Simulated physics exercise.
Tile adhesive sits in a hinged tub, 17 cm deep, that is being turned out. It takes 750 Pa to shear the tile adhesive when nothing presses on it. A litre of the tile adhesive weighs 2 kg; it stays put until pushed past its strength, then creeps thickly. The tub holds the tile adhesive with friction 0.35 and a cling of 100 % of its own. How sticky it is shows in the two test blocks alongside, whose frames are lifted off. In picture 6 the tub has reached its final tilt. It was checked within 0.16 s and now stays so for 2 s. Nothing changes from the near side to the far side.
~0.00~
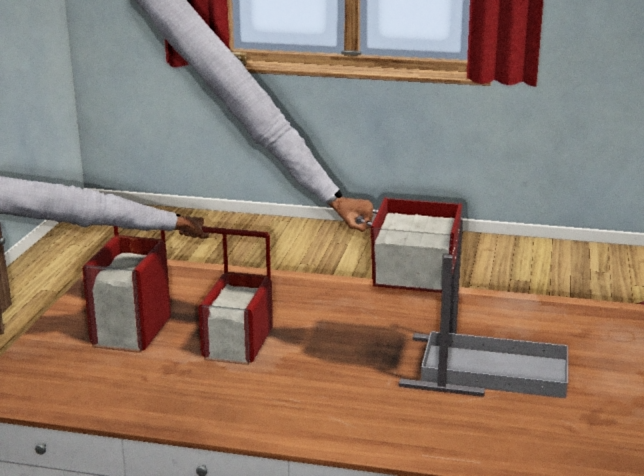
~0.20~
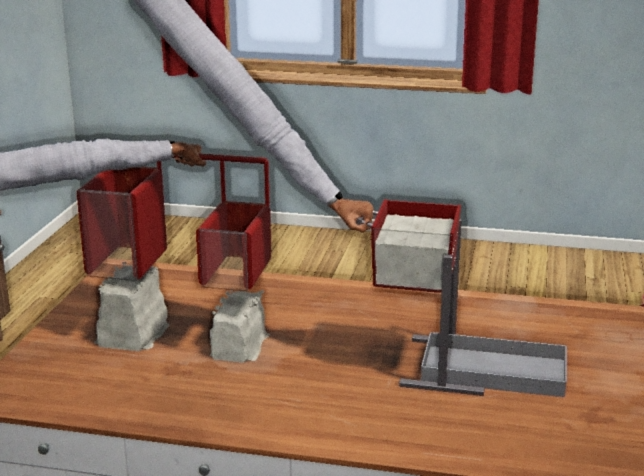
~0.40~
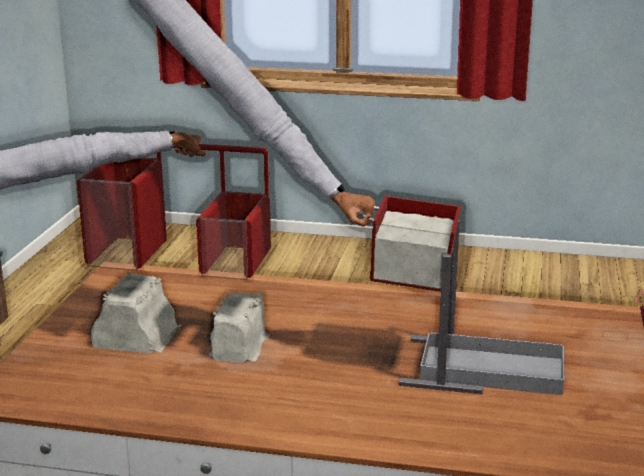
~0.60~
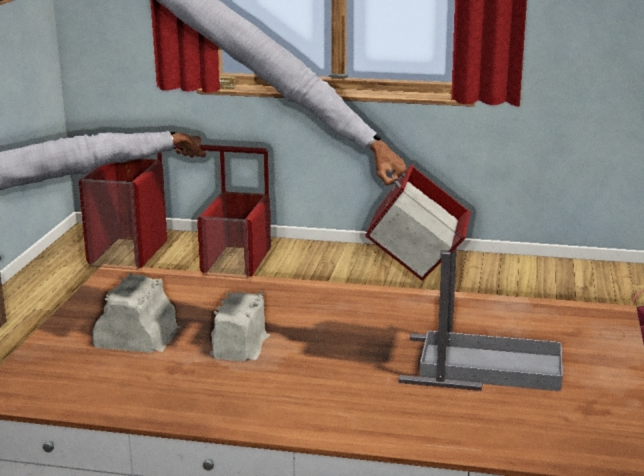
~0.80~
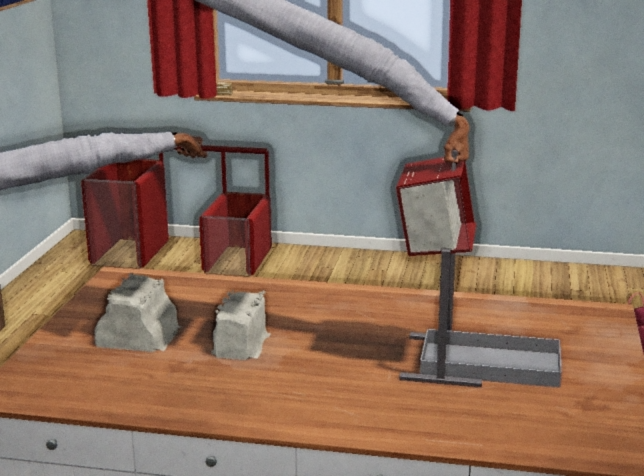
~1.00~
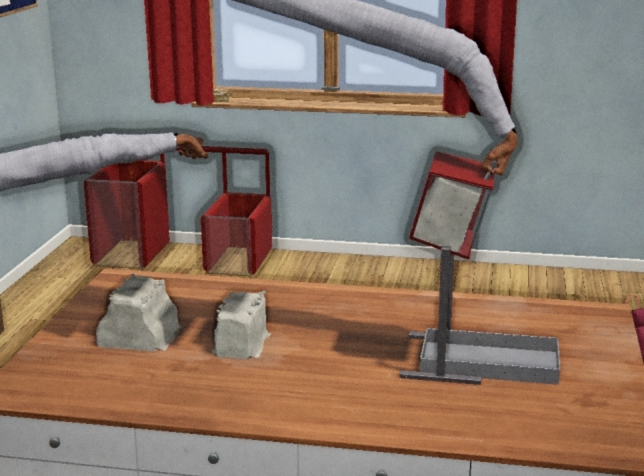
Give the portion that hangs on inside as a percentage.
Expect roughly 39 %.
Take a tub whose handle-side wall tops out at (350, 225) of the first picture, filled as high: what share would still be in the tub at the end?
Then about 30 %.
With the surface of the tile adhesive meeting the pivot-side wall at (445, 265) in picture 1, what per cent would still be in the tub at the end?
In that case some 50 per cent.
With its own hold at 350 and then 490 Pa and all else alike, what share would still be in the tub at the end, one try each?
In turn about 30 %, 30 %.
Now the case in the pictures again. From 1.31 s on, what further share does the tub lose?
Near 2 %.
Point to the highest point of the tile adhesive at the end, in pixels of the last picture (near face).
At about (419, 221).
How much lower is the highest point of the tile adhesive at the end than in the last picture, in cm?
Roughly 12 cm.
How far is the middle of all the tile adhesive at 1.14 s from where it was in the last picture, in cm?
Some 5 cm.
After 1.14 s, the tub is at 105 degrees and holds 85 %.
After 1.31 s, the tub is at 105 degrees and holds 40 %.
After 1.48 s, the tub is at 105 degrees and holds 39 %.
After 1.65 s, the tub is at 105 degrees and holds 39 %.
After 3.00 s, at the end, the tub is at 105 degrees and holds 39 %.
